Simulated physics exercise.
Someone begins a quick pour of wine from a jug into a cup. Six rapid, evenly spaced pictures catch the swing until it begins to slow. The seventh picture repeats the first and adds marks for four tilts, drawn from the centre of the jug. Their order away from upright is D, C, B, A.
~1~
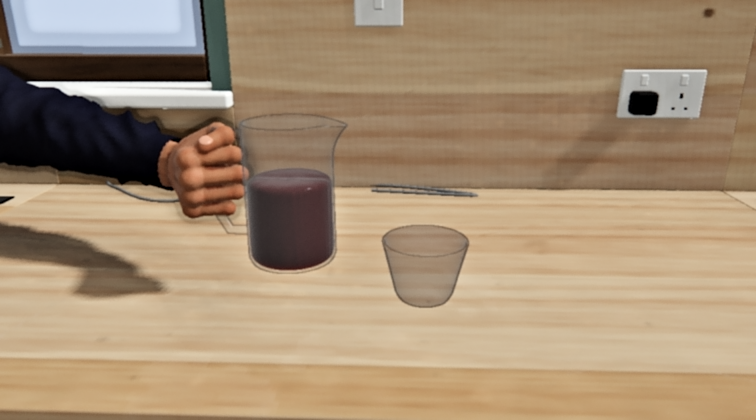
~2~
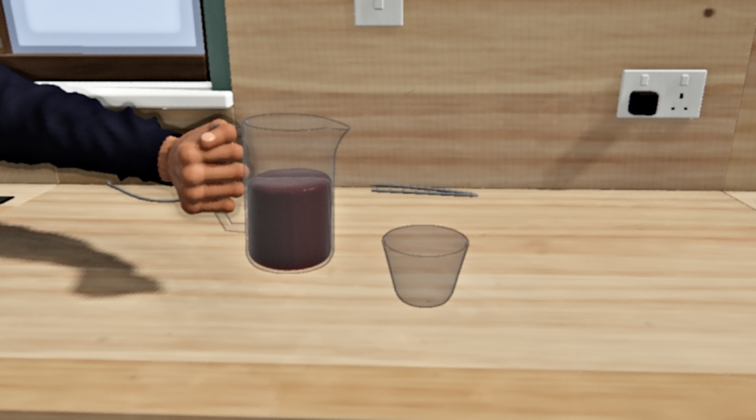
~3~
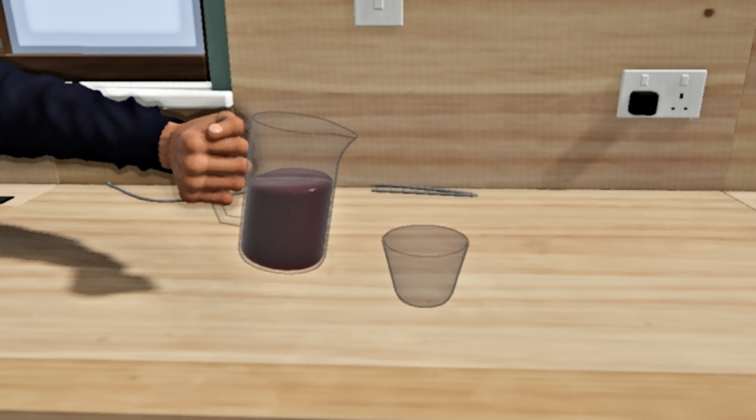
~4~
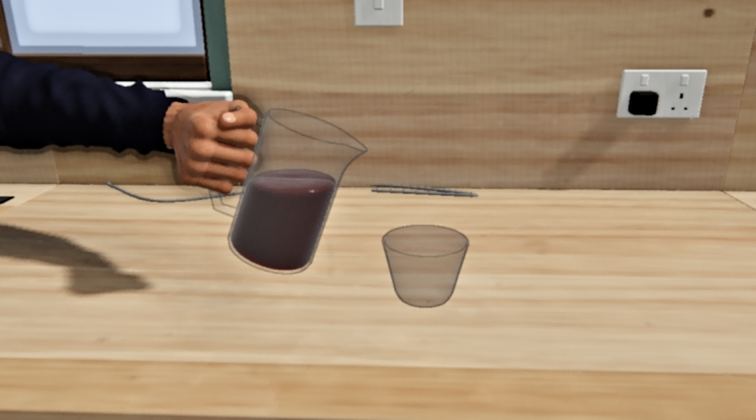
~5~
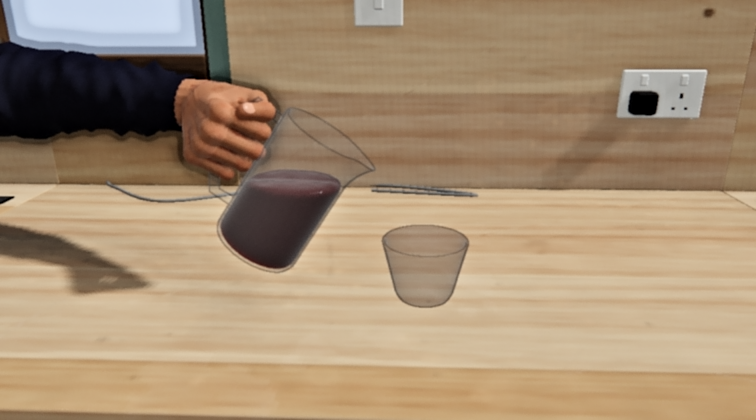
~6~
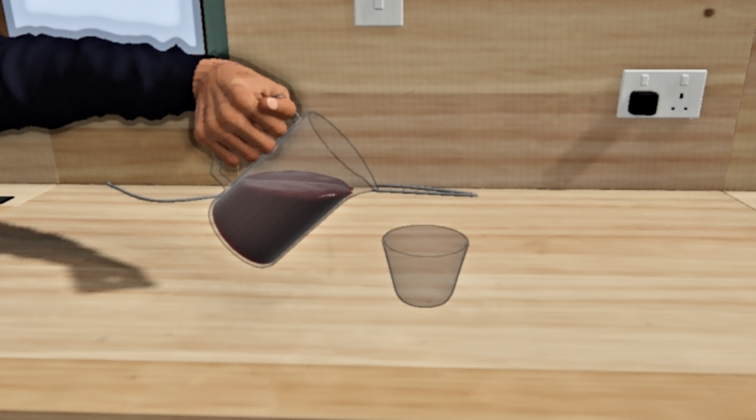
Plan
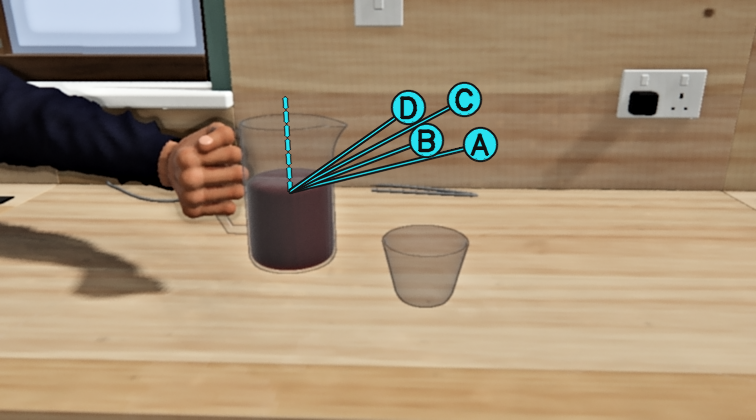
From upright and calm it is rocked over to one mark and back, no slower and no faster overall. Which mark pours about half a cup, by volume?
Choose B.
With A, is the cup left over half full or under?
Over.
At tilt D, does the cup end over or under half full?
Under half.
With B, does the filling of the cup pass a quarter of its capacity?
Yes, clearly.
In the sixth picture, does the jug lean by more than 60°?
No.
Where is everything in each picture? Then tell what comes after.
In the first picture, upright, lip at (345, 125); rim of the cup round (425, 239); nothing has left yet.
In the second picture, tipped about 2°, lip at (348, 127); nothing has left yet.
In the third picture, tipped about 10°, lip at (356, 136); nothing has left yet.
In the fourth picture, tipped about 20°, lip at (366, 149); nothing has left yet.
In the fifth picture, tipped about 34°, lip at (374, 168); nothing has left yet.
In the sixth picture, tipped about 48°, lip at (377, 189); nothing has left yet.
On the marked copy, A at (463, 148); B at (410, 146); C at (449, 107); D at (395, 118).
With A, the cup ends with about 77 % of what it can hold.
With B, the cup ends with about 47 % of what it can hold.
With C, the cup ends with about 23 % of what it can hold.
With D, the cup ends with about 8 % of what it can hold.
